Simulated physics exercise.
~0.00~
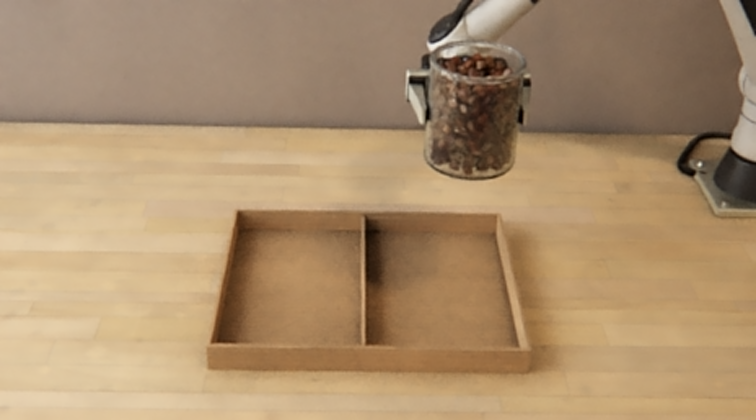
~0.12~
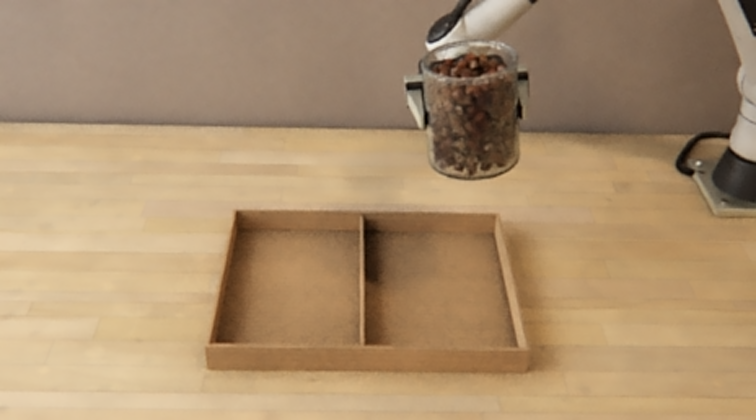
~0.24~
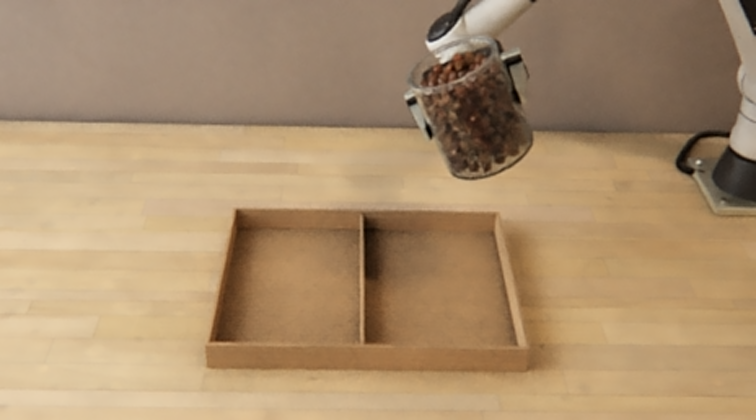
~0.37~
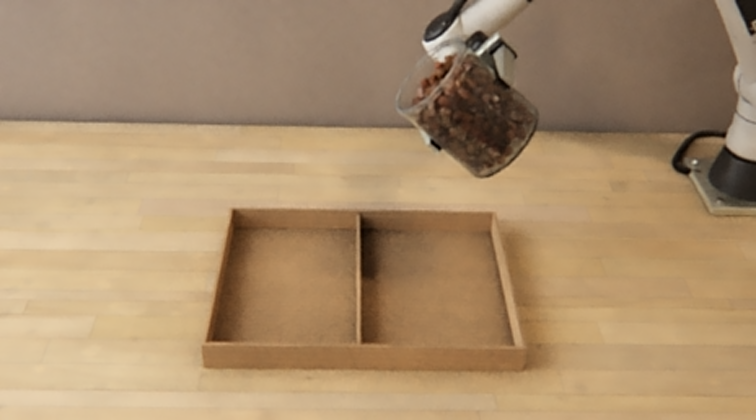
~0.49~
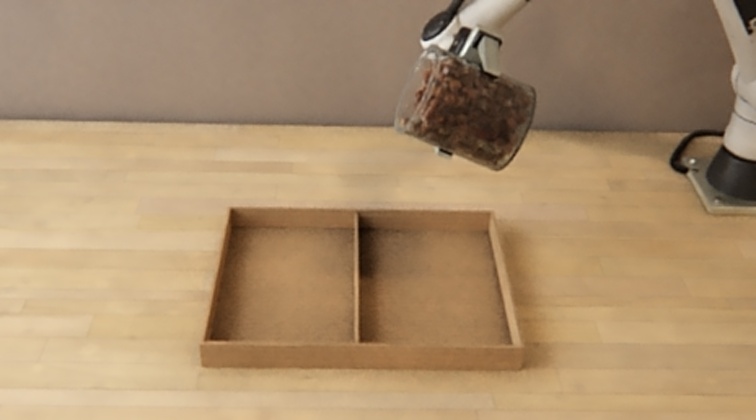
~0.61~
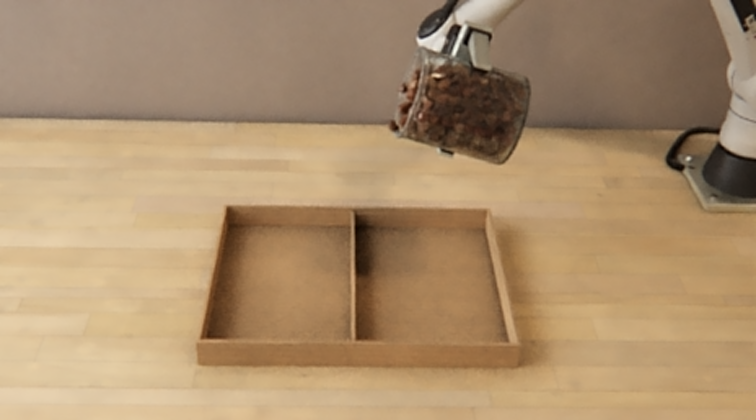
A clear beaker full of reddish-brown pellets, held by a white and black robot arm at upper right, starts upright and tilts steadily leftward until it lies nearly on its side, the pellets shifting toward its rim. Below it, a brown tray split by a cross wall into two empty parts sits on a pale wooden tabletop. The view looks down from the front toward a plain grey-brown wall, drifting very slightly.
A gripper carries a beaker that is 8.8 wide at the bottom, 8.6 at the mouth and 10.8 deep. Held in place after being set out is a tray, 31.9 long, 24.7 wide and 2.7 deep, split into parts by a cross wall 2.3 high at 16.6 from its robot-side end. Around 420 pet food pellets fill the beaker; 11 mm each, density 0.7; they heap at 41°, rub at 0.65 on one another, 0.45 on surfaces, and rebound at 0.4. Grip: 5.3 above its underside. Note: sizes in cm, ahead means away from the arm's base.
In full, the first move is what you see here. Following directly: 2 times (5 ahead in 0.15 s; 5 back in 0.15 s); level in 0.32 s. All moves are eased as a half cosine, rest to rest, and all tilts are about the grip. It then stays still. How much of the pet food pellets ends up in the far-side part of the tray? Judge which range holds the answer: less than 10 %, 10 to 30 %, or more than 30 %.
The range is 10 to 30 %.
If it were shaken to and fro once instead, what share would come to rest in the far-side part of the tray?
Roughly 15 percent.
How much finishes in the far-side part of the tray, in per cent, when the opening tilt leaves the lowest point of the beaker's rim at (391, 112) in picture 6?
Roughly 10 per cent.
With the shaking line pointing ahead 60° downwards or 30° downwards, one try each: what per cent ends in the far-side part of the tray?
It comes to around 5 per cent on the first try and around 10 per cent on the second.
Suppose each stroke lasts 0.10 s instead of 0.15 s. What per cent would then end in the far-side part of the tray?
45 %.
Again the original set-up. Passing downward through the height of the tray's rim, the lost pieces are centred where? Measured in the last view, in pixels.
I'd put it somewhere near (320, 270).
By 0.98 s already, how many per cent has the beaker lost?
Share gone: Around 20 %.
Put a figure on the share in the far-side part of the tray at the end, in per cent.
Estimate: About 20 %.
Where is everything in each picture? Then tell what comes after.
In the first picture, beaker middle at (473, 111), level; upper third of the load around (476, 86), from x 435 to 515, top at y 60; 425 in the beaker.
In the second picture, beaker middle at (472, 111), tilted 7° forward; upper third of the load around (473, 86), from x 435 to 510, top at y 60.
In the third picture, beaker middle at (472, 110), tilted 26° forward; upper third of the load around (472, 86), from x 425 to 525, top at y 60.
In the fourth picture, beaker middle at (468, 110), tilted 48° forward; upper third of the load around (465, 89), from x 415 to 525, top at y 60.
In the fifth picture, beaker middle at (466, 109), tilted 67° forward; upper third of the load around (465, 88), from x 410 to 525, top at y 60.
In the sixth picture, beaker middle at (462, 107), tilted 74° forward; upper third of the load around (465, 88), from x 395 to 520, top at y 65; 425 in the beaker.
By 0.98 s, tilted 74° forward, highest piece 26 above the table; 342 in the beaker, 36 in the far-side part, 3 in the robot-side part, 44 in flight or on a rim.
By 1.35 s, tilted 46° forward, highest piece 26 above the table; 290 in the beaker, 82 in the far-side part, 43 in the robot-side part, 3 on the table or floor, 7 in flight or on a rim.
By 1.73 s, level, highest piece 27 above the table; 289 in the beaker, 85 in the far-side part, 48 in the robot-side part, 3 on the table or floor.
By 2.78 s, level, highest piece 27 above the table; 289 in the beaker, 85 in the far-side part, 48 in the robot-side part, 3 on the table or floor.
Final count, 289 in the beaker, 85 in the far-side part, 48 in the robot-side part, 3 on the table or floor. That is 20 % in the far-side part of the tray.
